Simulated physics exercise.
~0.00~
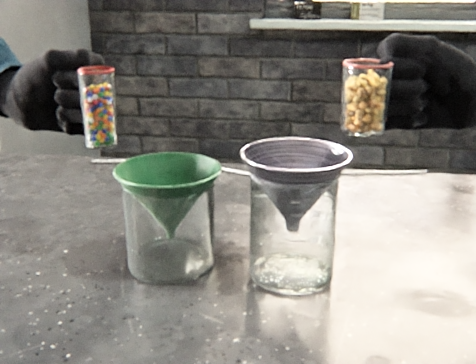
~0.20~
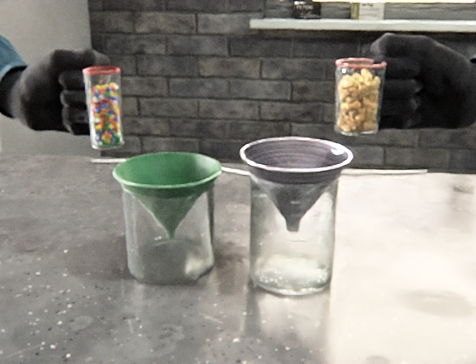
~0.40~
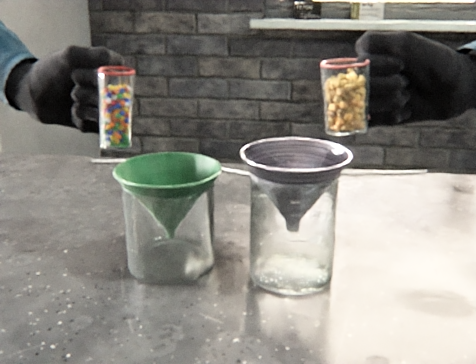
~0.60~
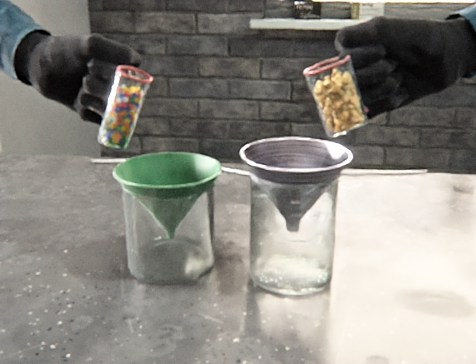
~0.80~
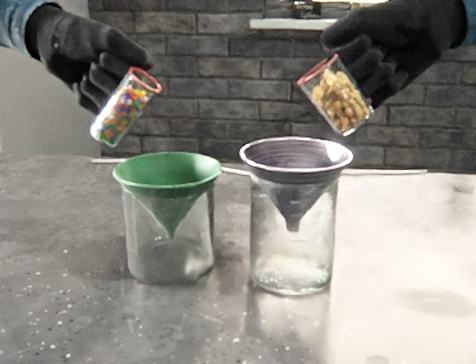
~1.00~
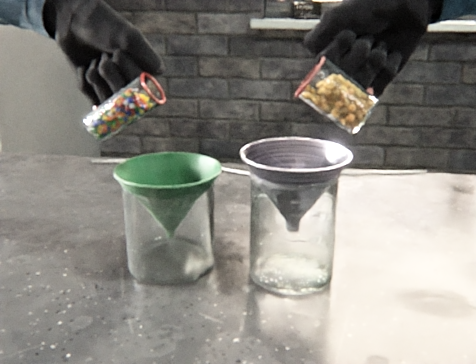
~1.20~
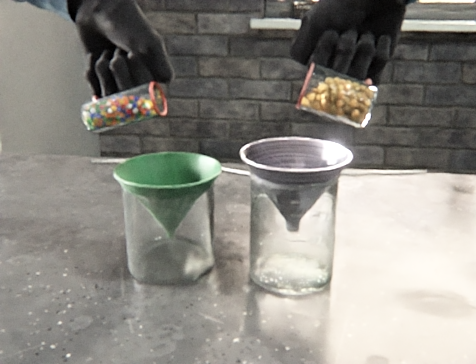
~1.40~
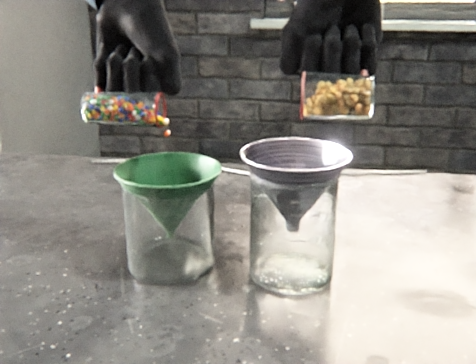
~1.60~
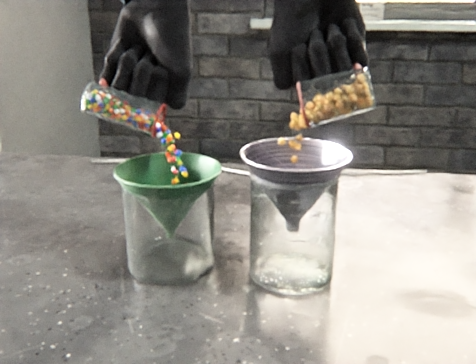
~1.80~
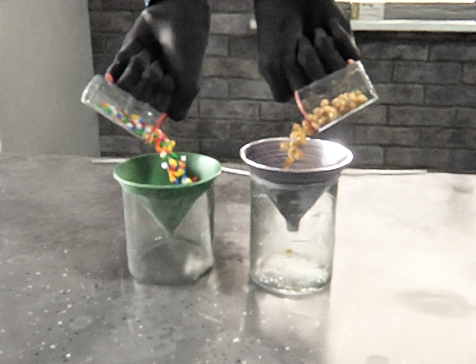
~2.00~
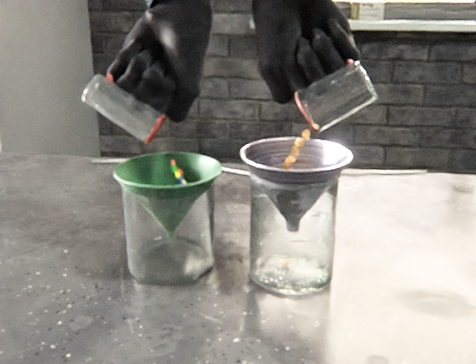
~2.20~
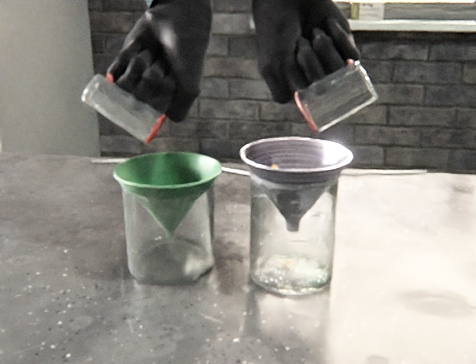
Two black-gloved hands hold small clear cups with red rims above a grey table, seen from the front by a still camera against a dark brick wall. The left cup holds multicoloured beads and the right one golden-brown pieces, over a green funnel and a dark grey funnel, each set in a glass jar. The hands move inward and tip the cups onto their sides. Beads and pieces then spill into the funnels until both cups are empty. Finally, the left load sits jammed with none in its jar, while almost all the right load stays stuck too.
